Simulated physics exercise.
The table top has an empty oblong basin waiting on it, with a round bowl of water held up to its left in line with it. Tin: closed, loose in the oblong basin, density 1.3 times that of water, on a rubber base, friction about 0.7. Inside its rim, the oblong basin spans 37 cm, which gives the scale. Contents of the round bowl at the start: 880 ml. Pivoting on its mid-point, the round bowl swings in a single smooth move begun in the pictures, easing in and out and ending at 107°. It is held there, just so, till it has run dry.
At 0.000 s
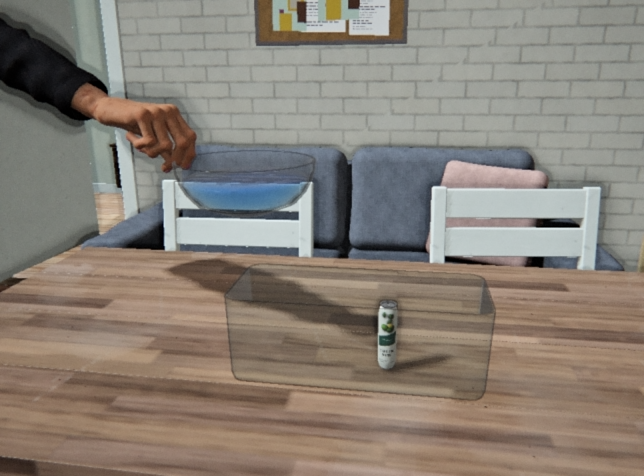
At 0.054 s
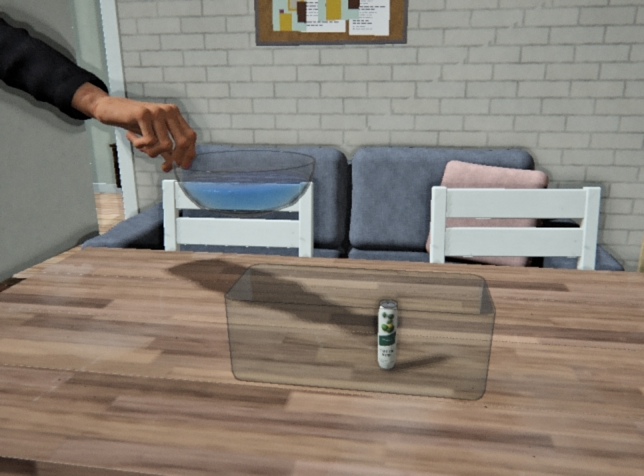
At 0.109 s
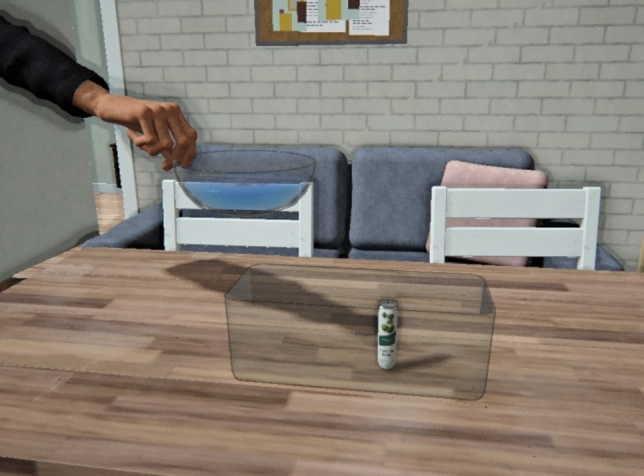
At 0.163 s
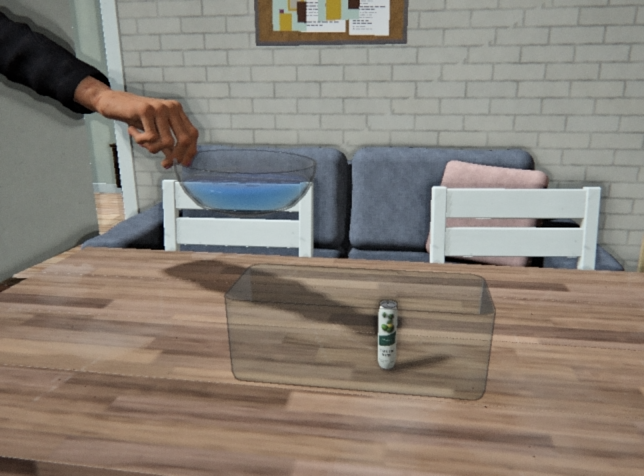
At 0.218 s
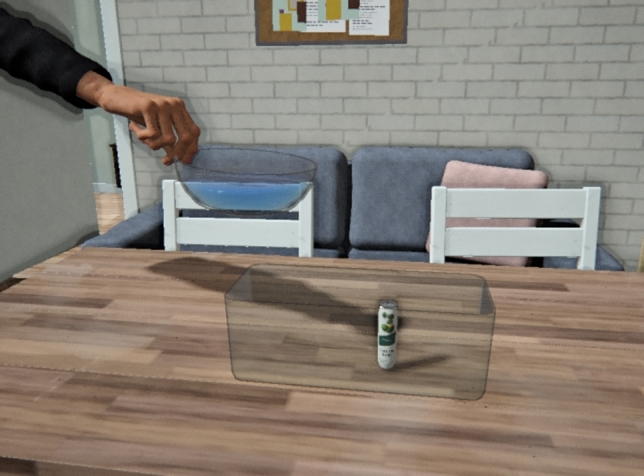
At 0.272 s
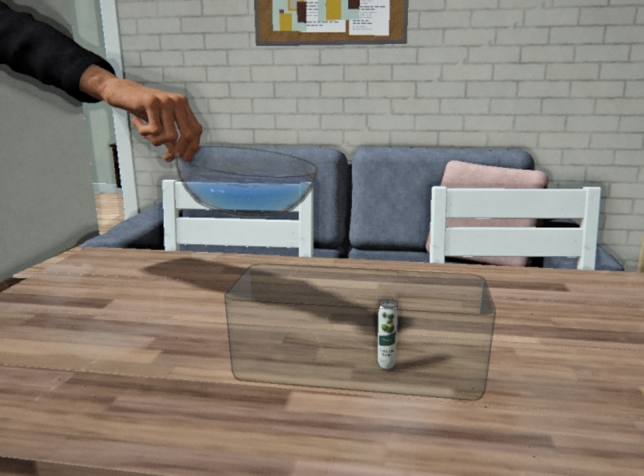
In this clip, a hand holds a clear round bowl of blue water above a wooden table, left of a see-through oblong basin with a small can inside, and the bowl tilts slightly down to the right.
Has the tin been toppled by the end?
It will weather it.
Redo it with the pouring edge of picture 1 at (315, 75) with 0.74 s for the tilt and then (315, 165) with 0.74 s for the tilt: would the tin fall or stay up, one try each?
Try 1: Tipped over; try 2: Tipped over.
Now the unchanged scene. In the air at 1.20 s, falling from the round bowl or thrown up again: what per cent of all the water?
Near 4 in a hundred.
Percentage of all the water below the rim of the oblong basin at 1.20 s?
I'd say roughly 94 in a hundred of it.
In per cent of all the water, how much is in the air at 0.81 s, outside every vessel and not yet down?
My guess is roughly 32 %.
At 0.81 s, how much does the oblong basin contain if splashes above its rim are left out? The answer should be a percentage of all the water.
Around 18 percent.
Then, 0.81 s in, the tilt is 57° and 50 per cent is still to pour; the tin stands where it began.
Then, 1.20 s in, the tilt is 94° and 2 per cent is still to pour; the tin stands where it began.
Then, 1.61 s in, the tilt is 107° and 0 per cent is still to pour; the tin stands where it began.
Then, 2.05 s in, the tilt is 107° and 0 per cent is still to pour; the tin stands where it began.
Finally, the tin stands where it began.
